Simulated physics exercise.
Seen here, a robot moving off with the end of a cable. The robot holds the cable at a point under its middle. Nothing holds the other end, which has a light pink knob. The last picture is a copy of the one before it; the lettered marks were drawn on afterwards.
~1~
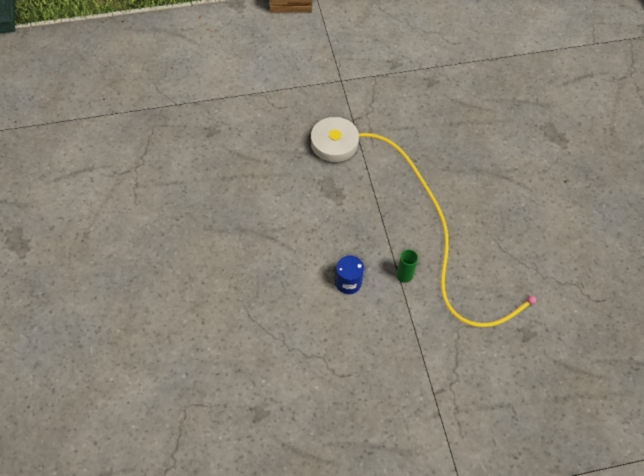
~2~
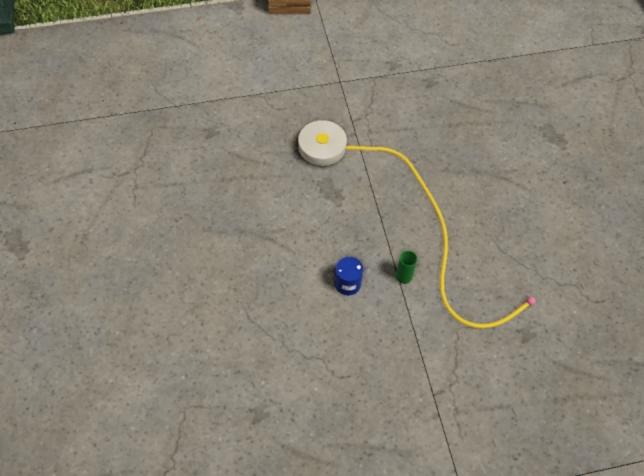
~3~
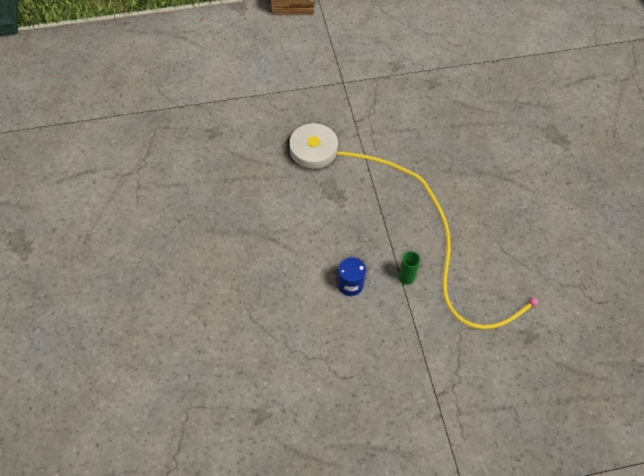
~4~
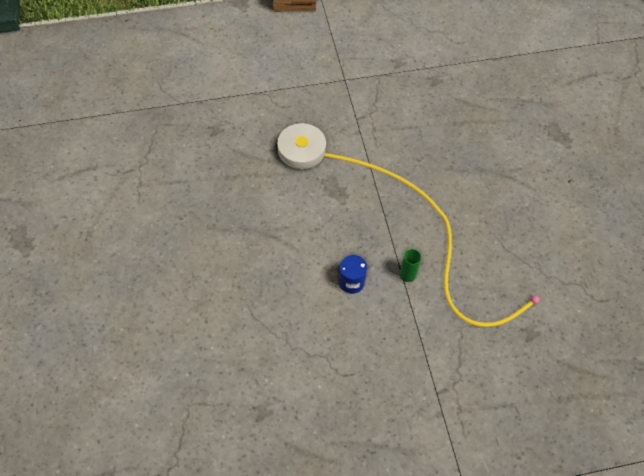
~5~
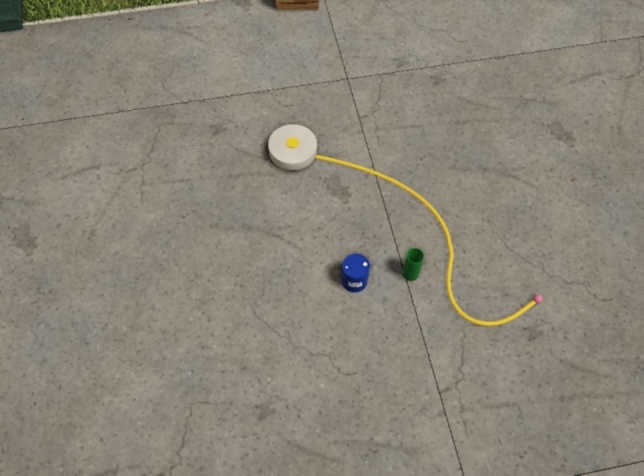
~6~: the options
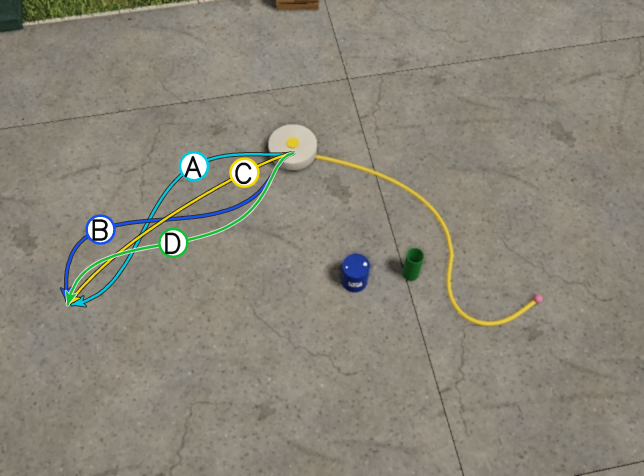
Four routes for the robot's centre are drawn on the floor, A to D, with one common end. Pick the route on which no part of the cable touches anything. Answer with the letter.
A.
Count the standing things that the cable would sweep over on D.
It sweeps two.
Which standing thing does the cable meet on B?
It meets the green post.
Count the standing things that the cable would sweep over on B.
It sweeps one.
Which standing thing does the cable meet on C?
It is the green post.
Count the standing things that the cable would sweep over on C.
It sweeps one.
On the marked copy, A from (293, 153) via (165, 194) to (72, 304); B from (293, 153) via (170, 219) to (67, 301); C from (293, 153) via (176, 212) to (68, 305); D from (293, 153) via (192, 239) to (68, 305).
With A. Early on, robot (188, 164), middle of the cable (358, 219), free end (522, 303).
Further on, robot (129, 250), middle of the cable (317, 226), free end (488, 289).
At the end, robot (65, 301), middle of the cable (262, 260), free end (444, 268); nothing has been touched.
As for the rest, B meets the green post; C meets the green post; D meets the blue keg and green post.
